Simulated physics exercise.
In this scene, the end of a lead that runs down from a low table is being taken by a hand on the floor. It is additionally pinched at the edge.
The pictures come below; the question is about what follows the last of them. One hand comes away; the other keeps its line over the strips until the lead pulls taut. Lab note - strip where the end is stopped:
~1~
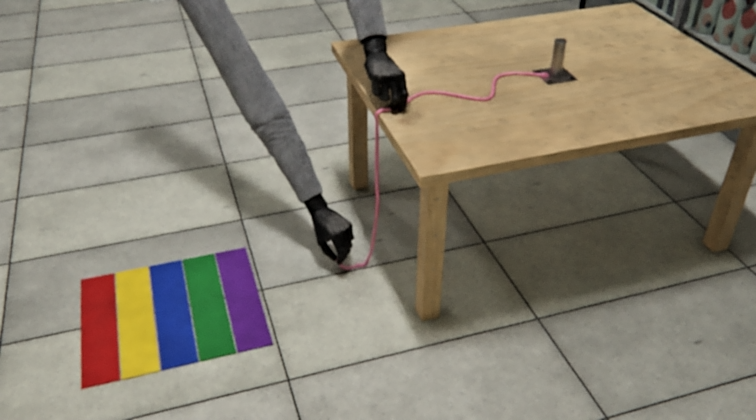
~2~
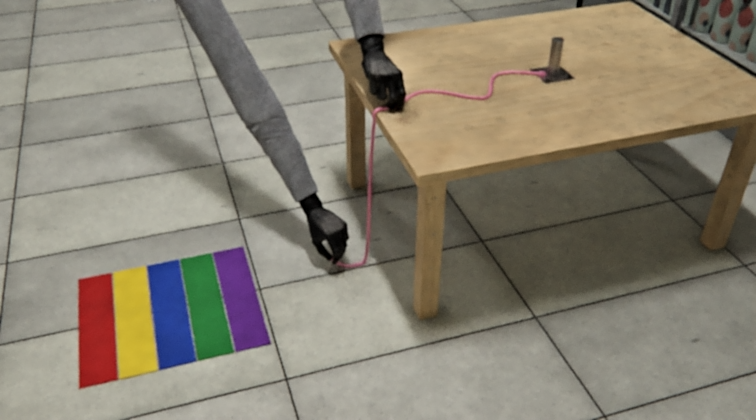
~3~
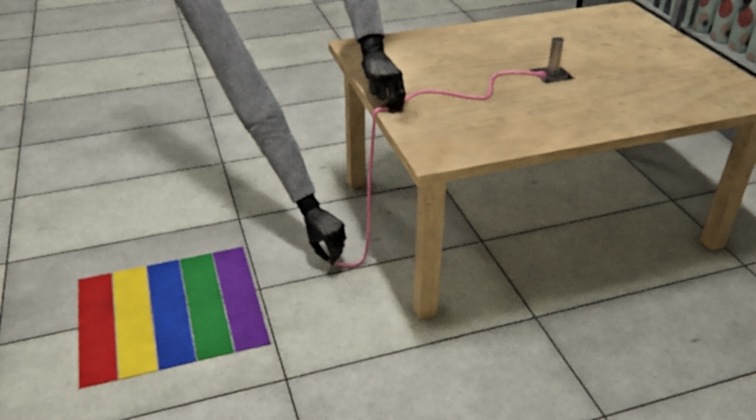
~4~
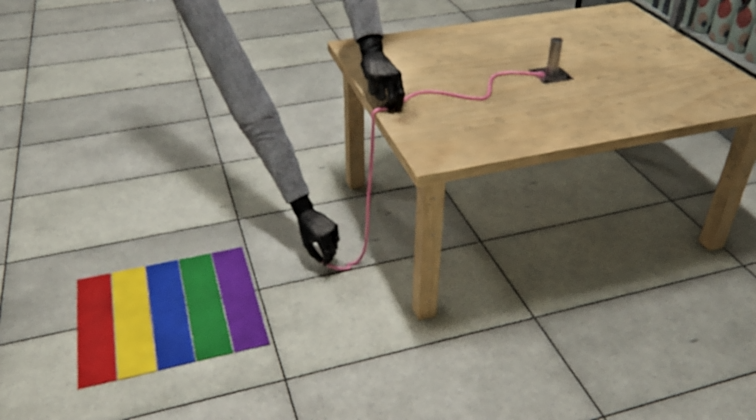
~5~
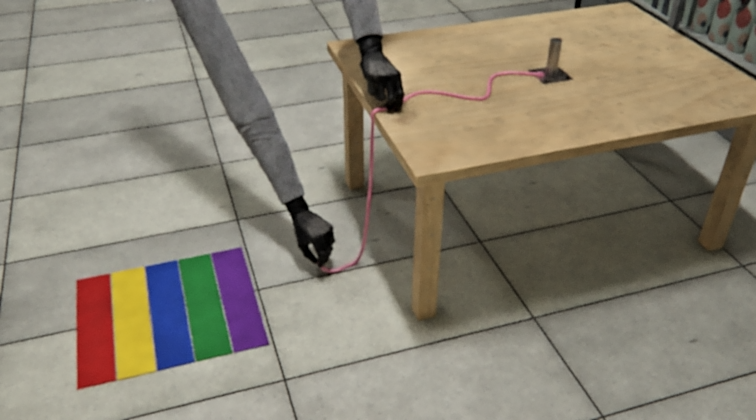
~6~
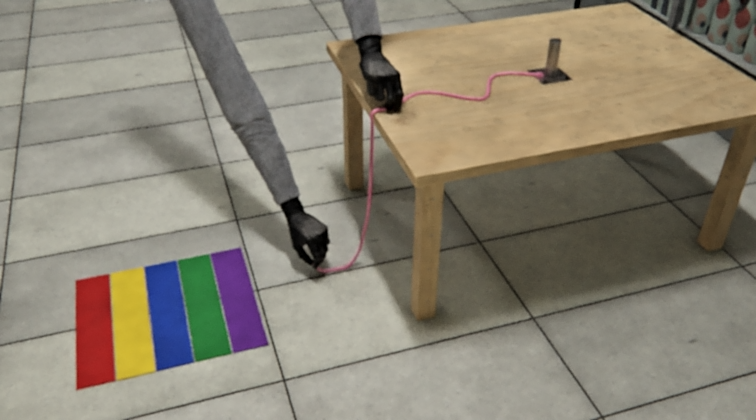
Blue strip.
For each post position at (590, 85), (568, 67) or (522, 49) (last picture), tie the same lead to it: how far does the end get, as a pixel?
The places are (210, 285), (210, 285) and (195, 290).
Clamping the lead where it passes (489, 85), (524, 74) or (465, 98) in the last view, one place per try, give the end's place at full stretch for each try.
First try around (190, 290), second around (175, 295), third around (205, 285).
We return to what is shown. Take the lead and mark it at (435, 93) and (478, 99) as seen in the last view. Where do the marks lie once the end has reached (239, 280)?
They move to (407, 103) and (445, 94) respectively.
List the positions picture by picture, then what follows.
End (337, 260); purple (251, 329); green (214, 337); blue (177, 345); yellow (139, 354); red (100, 363), in the first frame.
End (332, 260); lead through (513, 73) (485, 98) (414, 94) (373, 132) (370, 194) (367, 249), in the second frame.
End (330, 260), in the third frame.
End (323, 262); lead through (512, 73) (484, 98) (413, 95) (373, 132) (369, 194) (364, 249), in the fourth frame.
End (318, 263), in the fifth frame.
End (313, 264); lead through (510, 74) (482, 99) (412, 95) (372, 133) (370, 194) (360, 250), in the sixth frame.
Soon after, end near (239, 280); over purple.
Then, end near (196, 289); over green.
At full stretch, end near (171, 294); over blue. It gets as far as the blue strip.
